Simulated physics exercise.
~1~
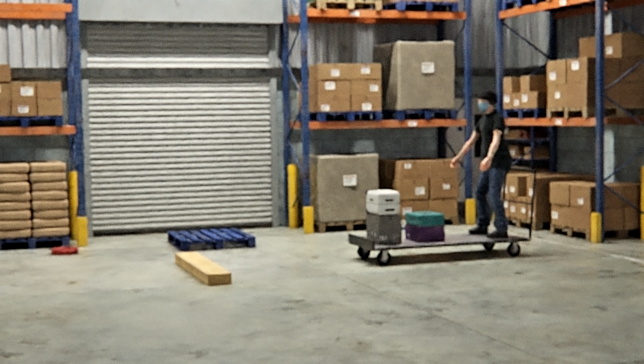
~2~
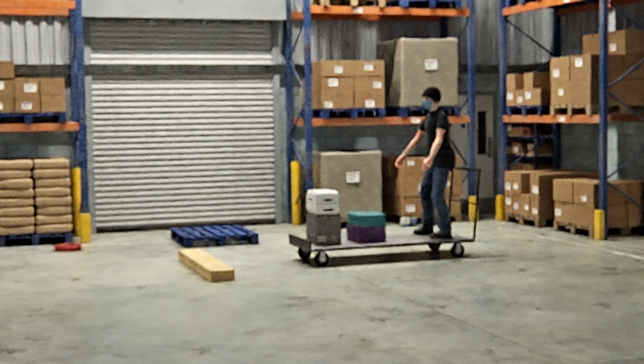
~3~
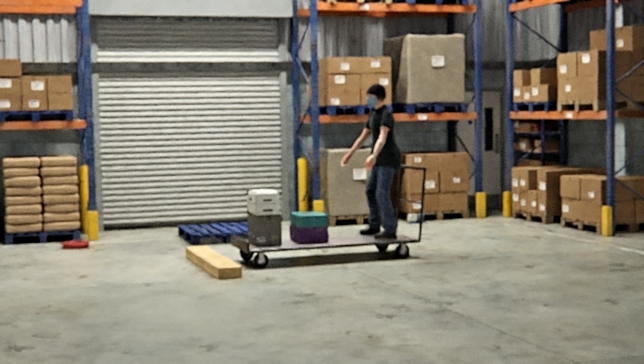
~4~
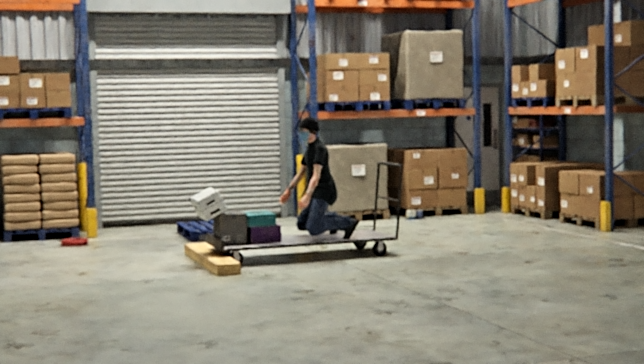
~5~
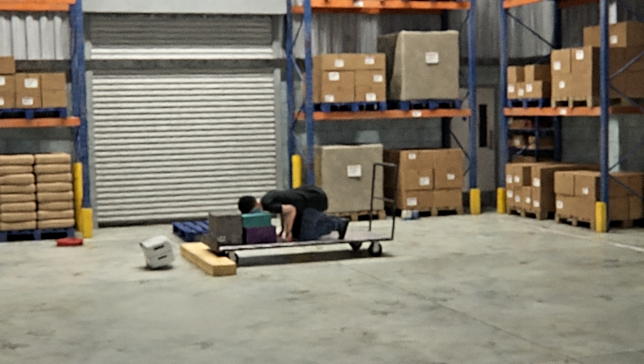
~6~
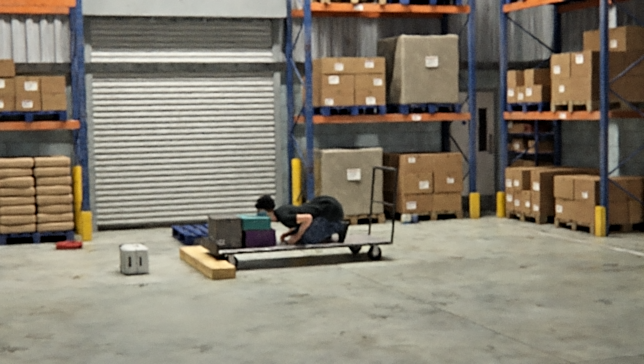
We see a flat cart carrying stacked boxes and a standing person roll left across a warehouse until it stops against a wooden beam; the white case tumbles off the front onto the floor while the person drops to their knees and slumps forward behind the remaining boxes.
